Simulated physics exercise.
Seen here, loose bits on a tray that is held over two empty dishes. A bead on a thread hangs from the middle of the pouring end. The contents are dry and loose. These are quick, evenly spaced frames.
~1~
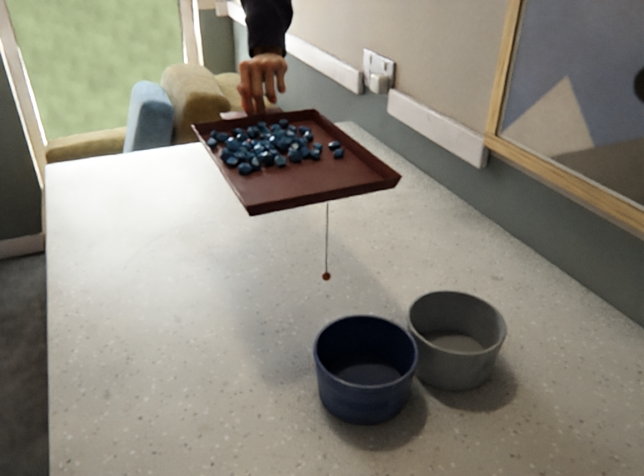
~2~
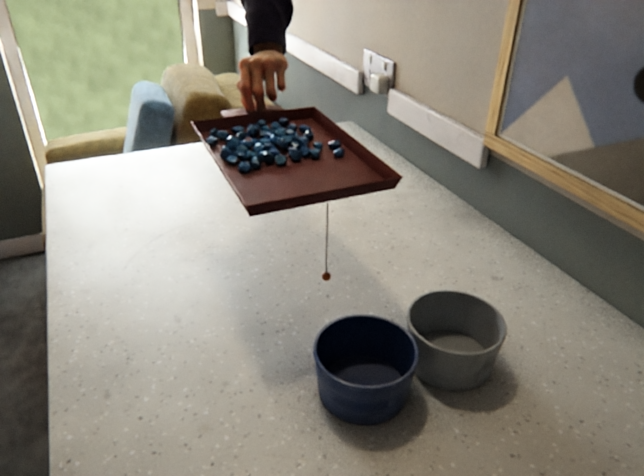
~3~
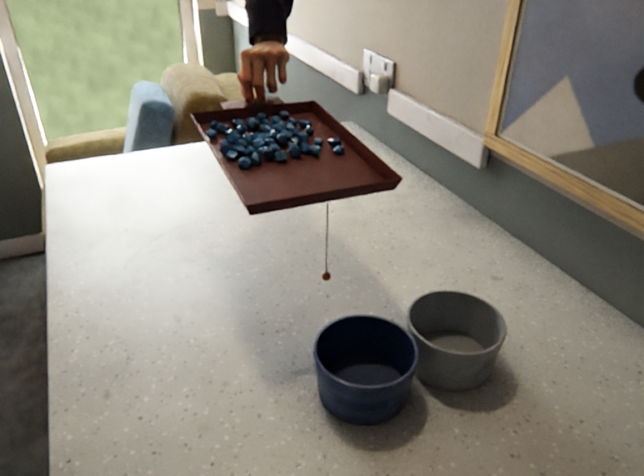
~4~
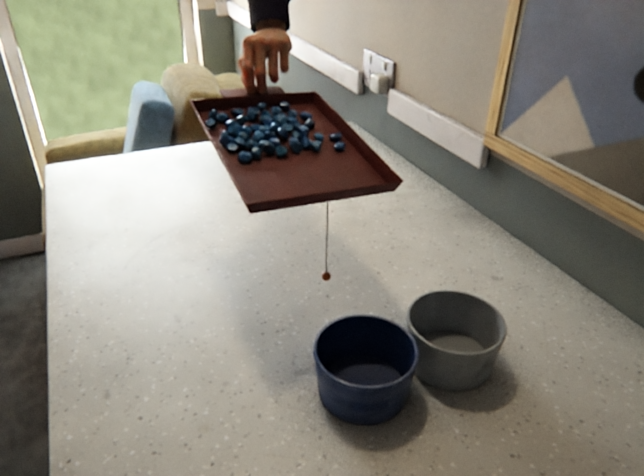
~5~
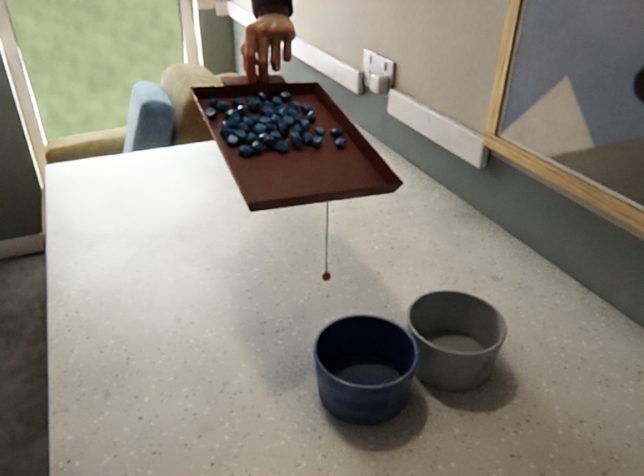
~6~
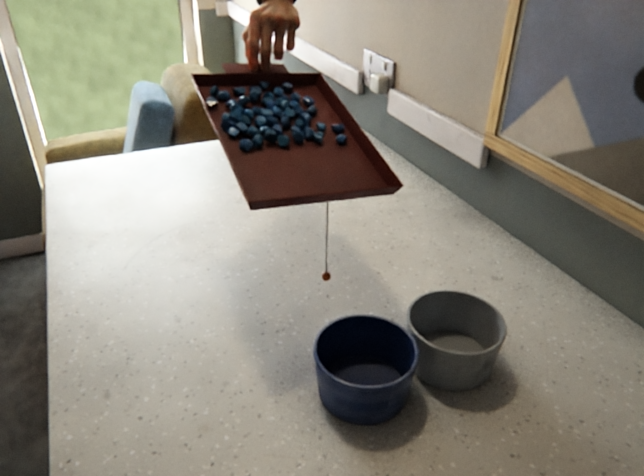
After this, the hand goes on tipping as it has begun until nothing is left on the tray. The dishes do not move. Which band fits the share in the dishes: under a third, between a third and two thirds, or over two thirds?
In the dishes lies less than a third of it.
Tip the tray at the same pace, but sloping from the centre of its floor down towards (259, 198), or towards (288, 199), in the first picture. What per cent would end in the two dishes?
About 0 and 0 per cent.
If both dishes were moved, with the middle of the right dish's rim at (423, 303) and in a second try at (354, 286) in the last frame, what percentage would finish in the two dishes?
First some 50, then 40 per cent.
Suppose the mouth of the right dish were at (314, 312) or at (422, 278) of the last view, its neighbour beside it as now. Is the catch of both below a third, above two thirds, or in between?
At the first place less than a third, at the second beyond two thirds.
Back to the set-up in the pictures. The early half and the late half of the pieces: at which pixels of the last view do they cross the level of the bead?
The first part at (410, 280); the rest at (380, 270).
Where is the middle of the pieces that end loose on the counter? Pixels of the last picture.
Around (382, 320).
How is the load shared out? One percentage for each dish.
About: Left dish 10, right dish 10 per cent.
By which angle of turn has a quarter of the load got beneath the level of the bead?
At some 70 degrees.
Soon after the last picture, tray tipped steeply; about two thirds on the tray; a stray few in the right dish; a stray few outside both; about a quarter in the air.
A little later, tray tipped past a quarter turn; a small part in the left dish; a small part in the right dish; most outside both; a small part in the air.
Later still, tray tipped past a quarter turn; a small part in the left dish; a small part in the right dish; most outside both.
At rest, tray tipped past a quarter turn; a small part in the left dish; a small part in the right dish; most outside both.
